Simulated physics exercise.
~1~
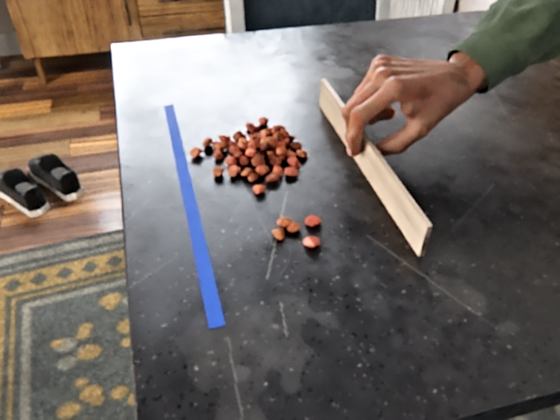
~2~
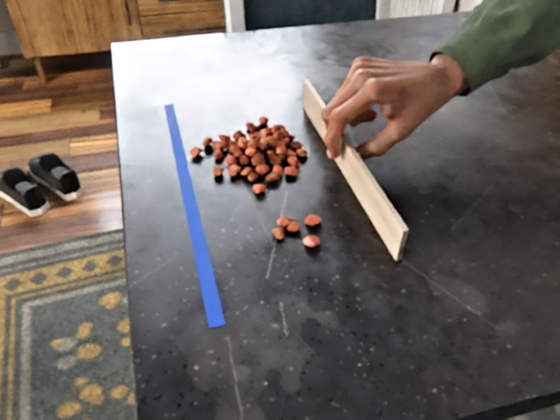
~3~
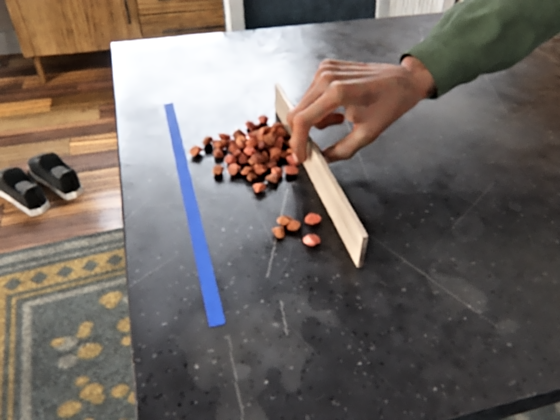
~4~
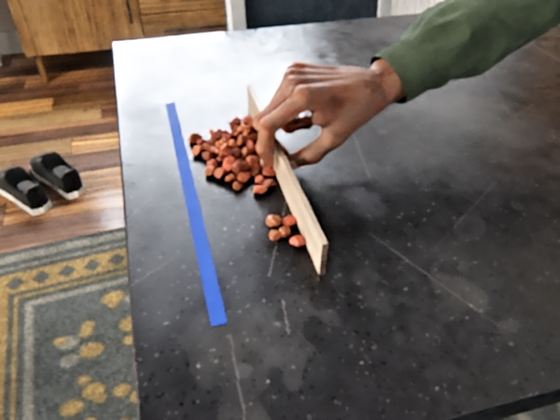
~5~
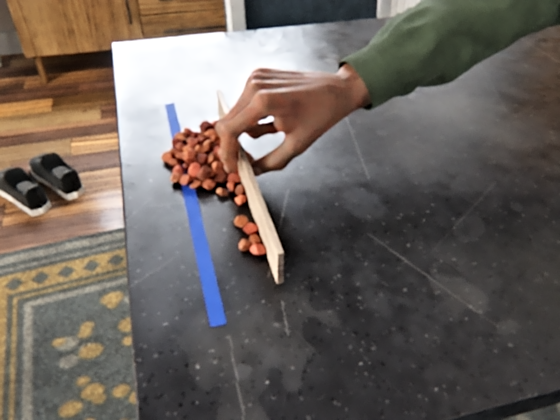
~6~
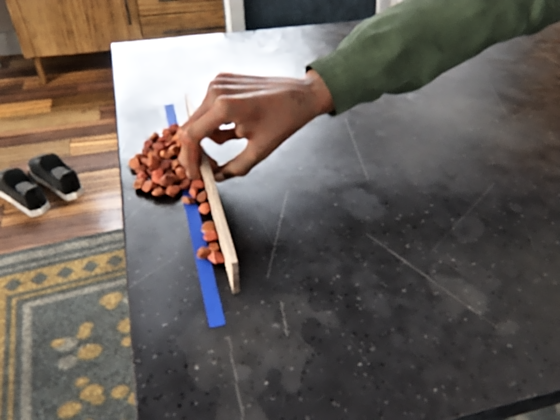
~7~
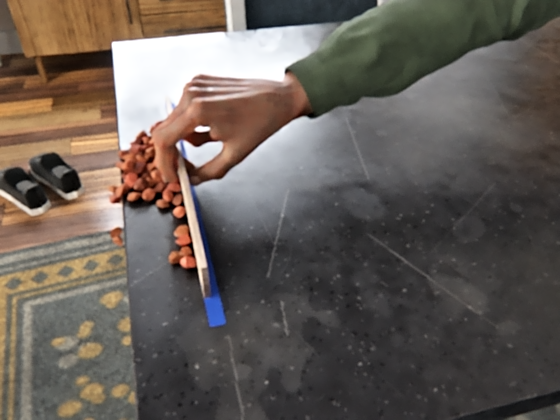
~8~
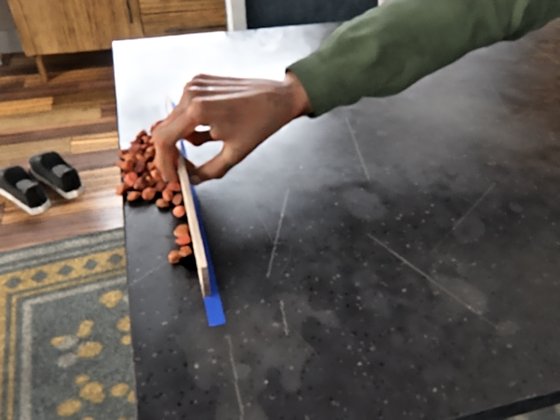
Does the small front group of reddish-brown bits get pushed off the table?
No, the small front group stays on the table when the wooden strip stops at the blue tape. Only a small part of the larger group at the back goes over the edge.
